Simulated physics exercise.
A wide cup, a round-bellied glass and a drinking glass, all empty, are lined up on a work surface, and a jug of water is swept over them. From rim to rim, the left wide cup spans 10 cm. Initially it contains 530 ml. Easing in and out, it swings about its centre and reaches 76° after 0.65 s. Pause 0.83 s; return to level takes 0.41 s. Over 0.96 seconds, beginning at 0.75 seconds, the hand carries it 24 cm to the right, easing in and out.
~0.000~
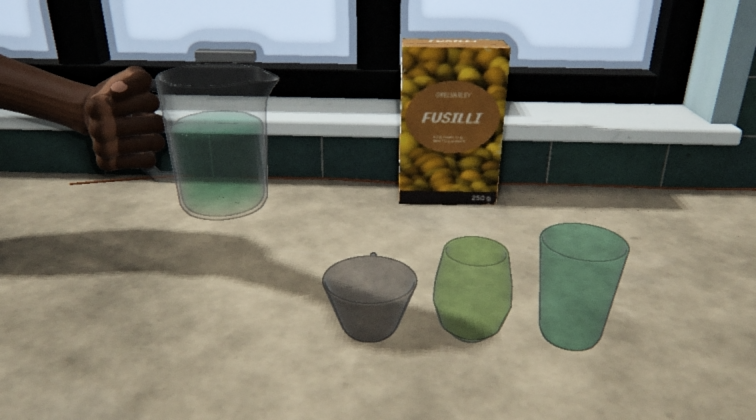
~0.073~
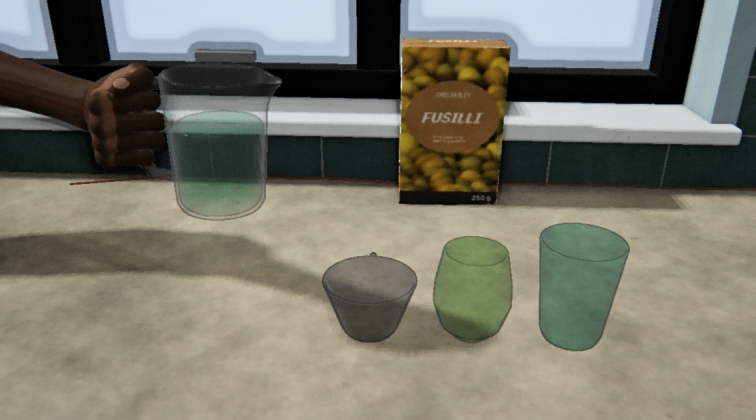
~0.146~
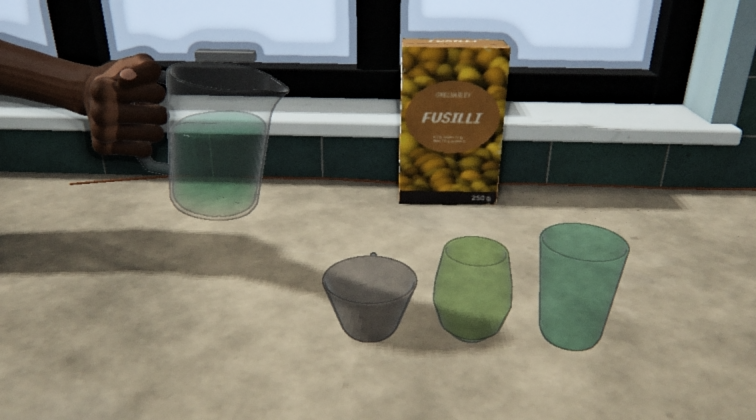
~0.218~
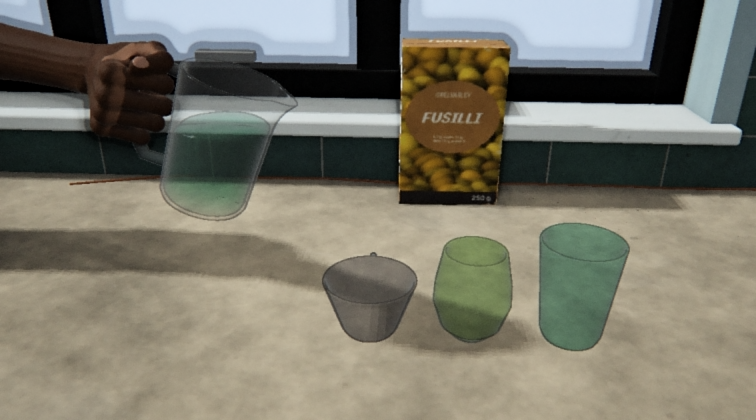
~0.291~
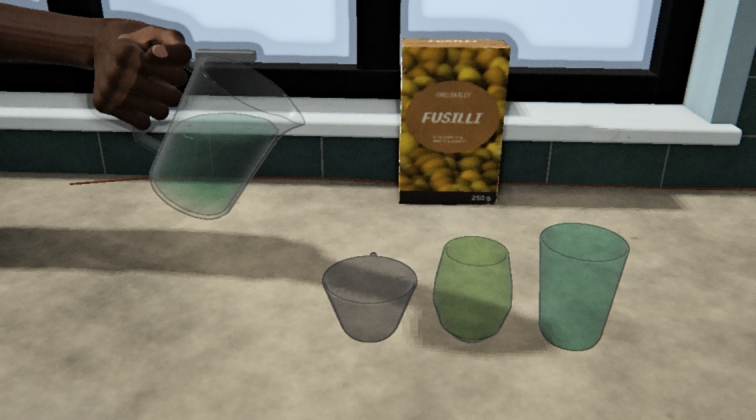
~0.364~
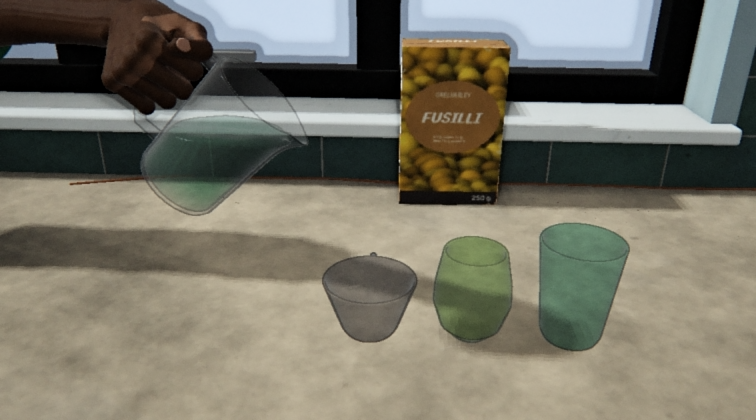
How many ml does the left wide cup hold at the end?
About 130 ml.
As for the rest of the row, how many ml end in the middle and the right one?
About 30 ml in the middle and 40 ml on the right.
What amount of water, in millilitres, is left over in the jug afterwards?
Some 130 ml.
By 0.79 s the tilt is 76° and from the left they hold 75 ml, 0 ml, 0 ml, the jug 320 ml, and 0 ml is on the work surface.
By 1.09 s the tilt is 76° and from the left they hold 110 ml, 10 ml, 0 ml, the jug 240 ml, and 65 ml is on the work surface.
By 1.42 s the tilt is 76° and from the left they hold 135 ml, 30 ml, 0 ml, the jug 180 ml, and 150 ml is on the work surface.
By 1.77 s the tilt is 16° and from the left they hold 135 ml, 30 ml, 40 ml, the jug 135 ml, and 185 ml is on the work surface.
At rest from the left they hold 135 ml, 30 ml, 45 ml, the jug 135 ml, and 185 ml is on the work surface.
